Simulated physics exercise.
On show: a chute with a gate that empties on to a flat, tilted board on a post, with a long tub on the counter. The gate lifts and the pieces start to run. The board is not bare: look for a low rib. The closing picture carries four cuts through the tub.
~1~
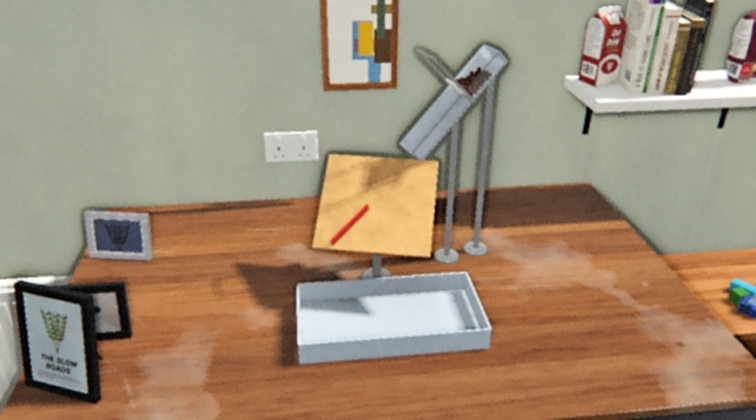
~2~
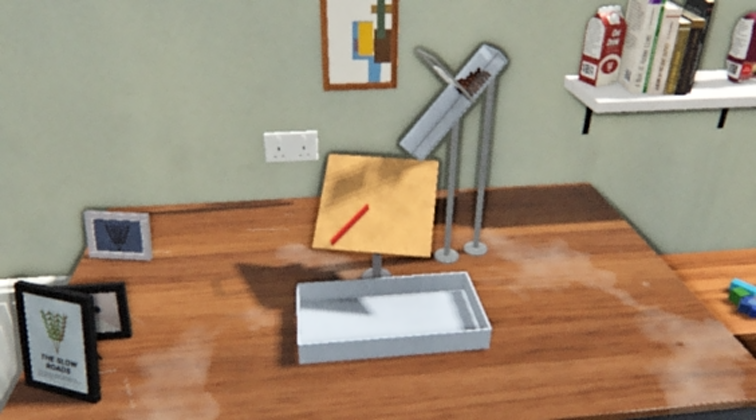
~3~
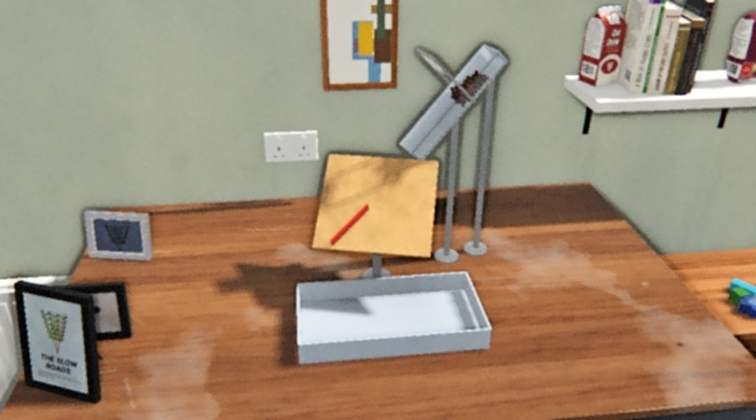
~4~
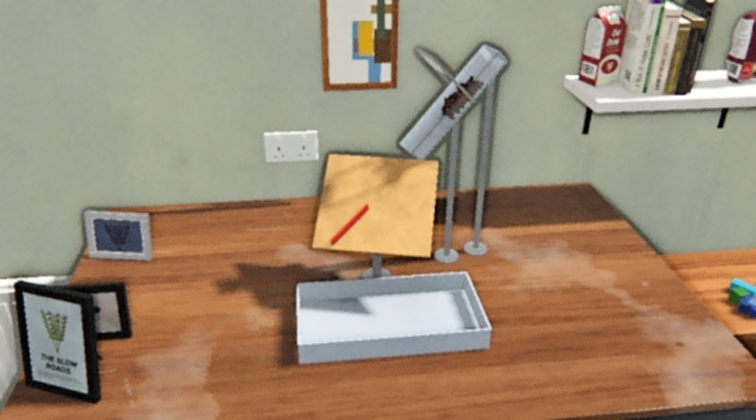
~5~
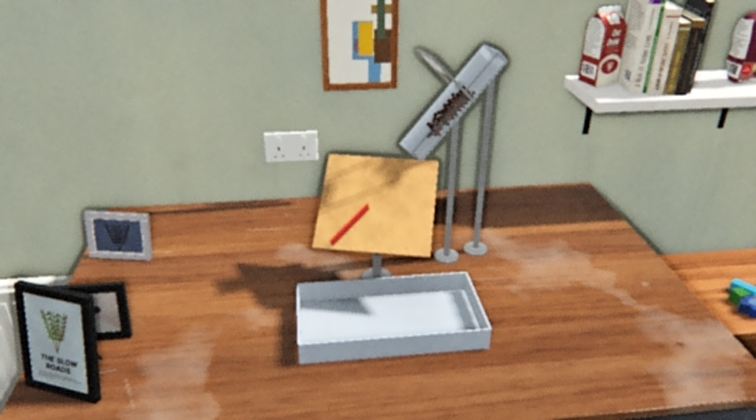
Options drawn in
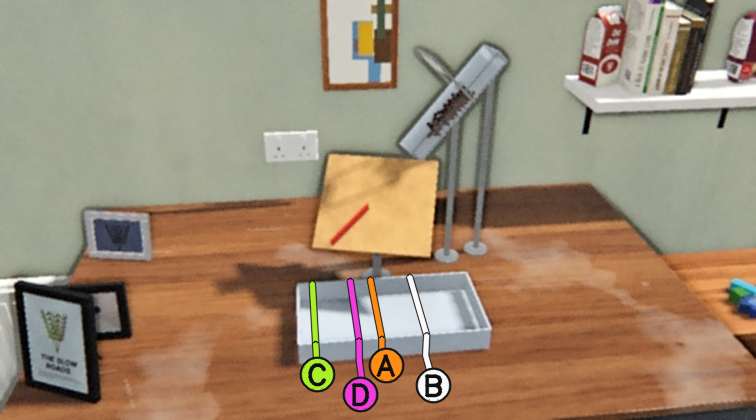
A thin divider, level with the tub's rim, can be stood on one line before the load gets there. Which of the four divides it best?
D.
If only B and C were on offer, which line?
That would be C.
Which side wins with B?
More lands on the left.
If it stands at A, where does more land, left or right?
Left.
On the marked copy, line A crosses the front rim at (381, 338); line B crosses the front rim at (426, 334); line C crosses the front rim at (315, 343); line D crosses the front rim at (358, 339).
With A, of what is caught, almost all on the left of the divider, about a tenth on the right.
With B, of what is caught, every piece on the left of the divider, not one piece on the right.
With C, of what is caught, roughly a quarter on the left of the divider, the larger part on the right.
With D, of what is caught, roughly two thirds on the left of the divider, roughly a third on the right.
